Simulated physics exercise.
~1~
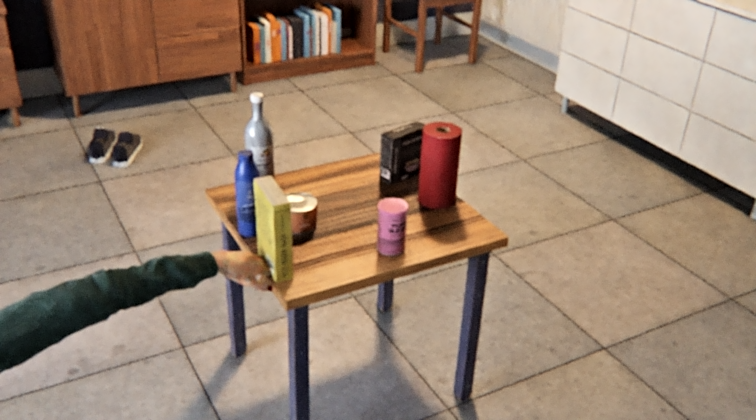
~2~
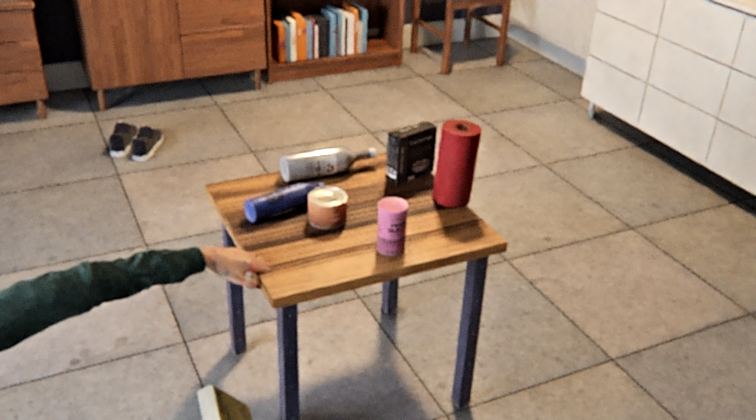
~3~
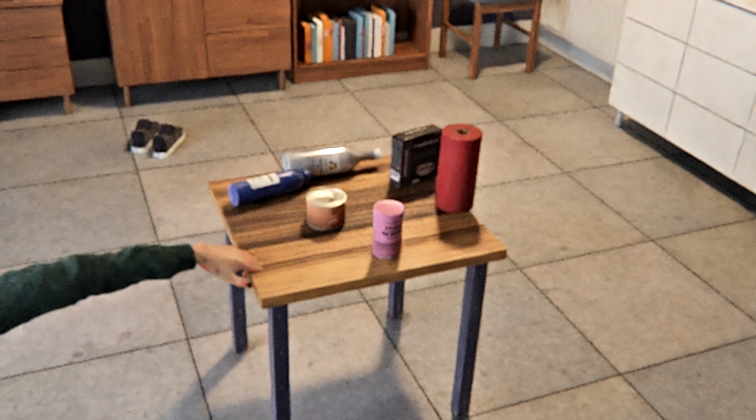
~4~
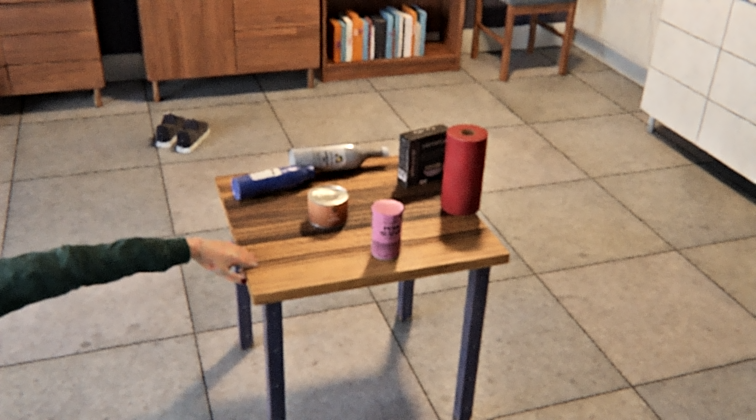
In a tiled room with wooden cabinets and a low bookshelf, a hand in a dark green sleeve grips the near left corner of a small wooden side table holding seven items. At first the yellow book, blue bottle and white bottle all stand upright. Then the book drops off the near edge toward the floor, and both bottles topple onto their sides, while the orange tub ends up slightly farther right. The blue bottle shifts a little on the tabletop before settling. At the end, both bottles lie flat, while the red roll, black packet, pink tin and tub remain standing.
